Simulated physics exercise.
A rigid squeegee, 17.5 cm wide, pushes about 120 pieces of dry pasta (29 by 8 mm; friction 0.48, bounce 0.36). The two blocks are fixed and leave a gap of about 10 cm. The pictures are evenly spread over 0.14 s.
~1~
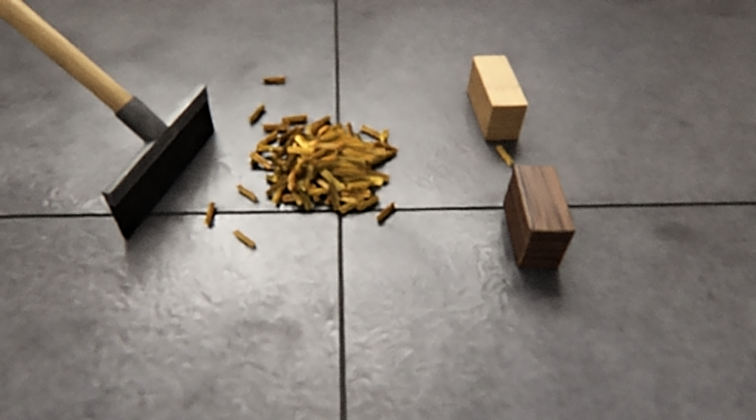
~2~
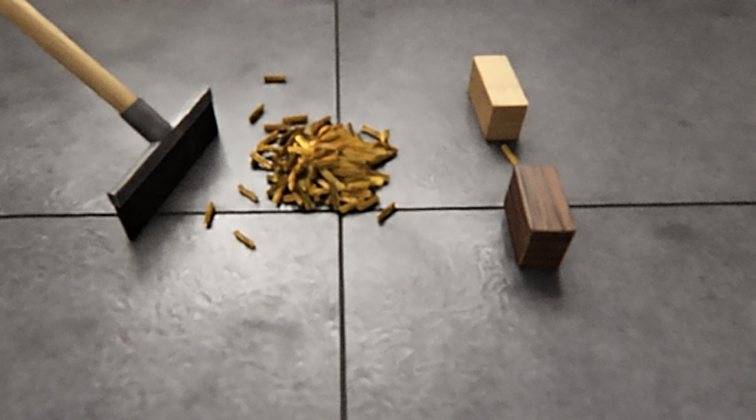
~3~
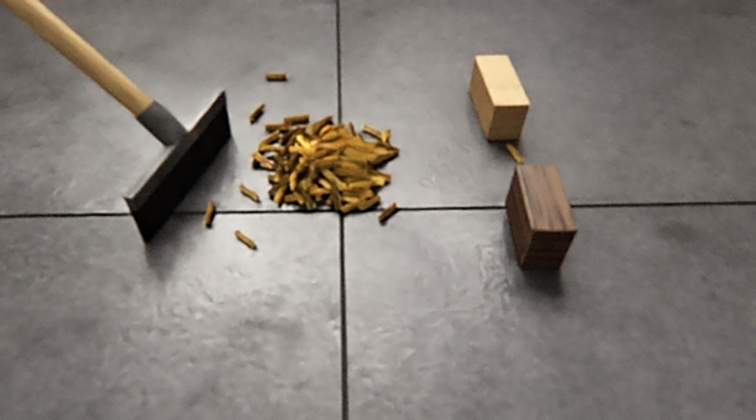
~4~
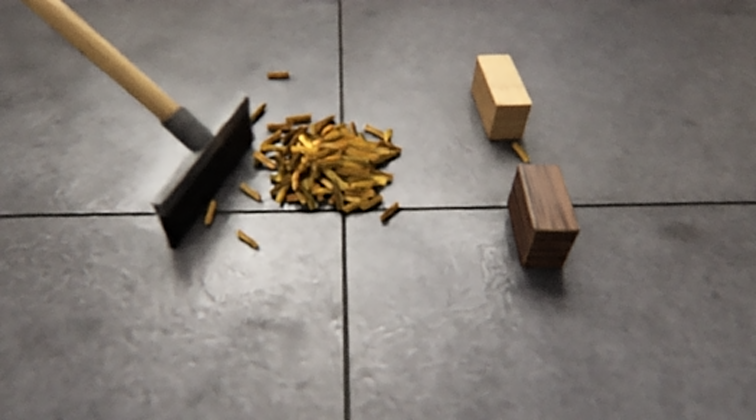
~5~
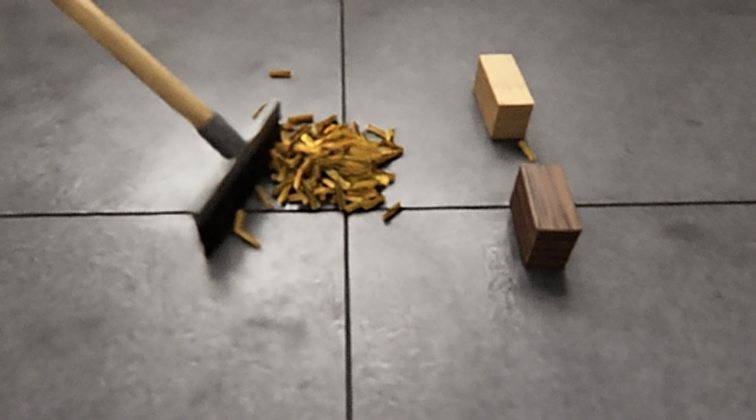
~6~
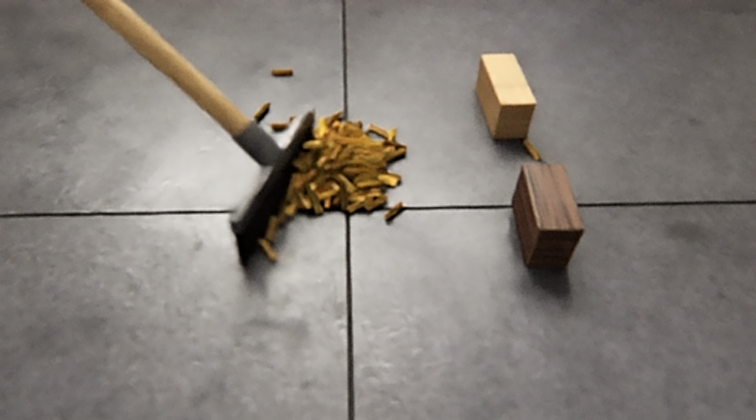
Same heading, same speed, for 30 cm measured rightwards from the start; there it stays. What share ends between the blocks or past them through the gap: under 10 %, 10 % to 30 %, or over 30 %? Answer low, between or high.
In or through the gap: Between.
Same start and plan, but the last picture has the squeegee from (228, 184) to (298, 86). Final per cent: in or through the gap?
Through 30.
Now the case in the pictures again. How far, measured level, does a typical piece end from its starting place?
Some 20 cm.
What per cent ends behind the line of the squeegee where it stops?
About 30 per cent.
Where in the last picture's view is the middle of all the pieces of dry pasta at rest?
At about (495, 195).
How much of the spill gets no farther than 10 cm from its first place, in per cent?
Roughly 20 per cent.
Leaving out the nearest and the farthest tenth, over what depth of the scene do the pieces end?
Some 28 cm.
Then, 0.14 s after the last picture, squeegee 28 cm from its start, spill 21 cm wide; round the near block 5 %, held up before the blocks 95 %.
Then, 0.29 s after the last picture, squeegee 31 cm from its start, spill 30 cm wide; in or through the gap 15 %, round the near block 25 %, held up before the blocks 60 %.
Then, 0.41 s after the last picture, squeegee 31 cm from its start, spill 33 cm wide; in or through the gap 15 %, round the near block 25 %, held up before the blocks 60 %.
In the end, in or through the gap 15 %, round the near block 25 %, round the far block 5 %, held up before the blocks 60 %.
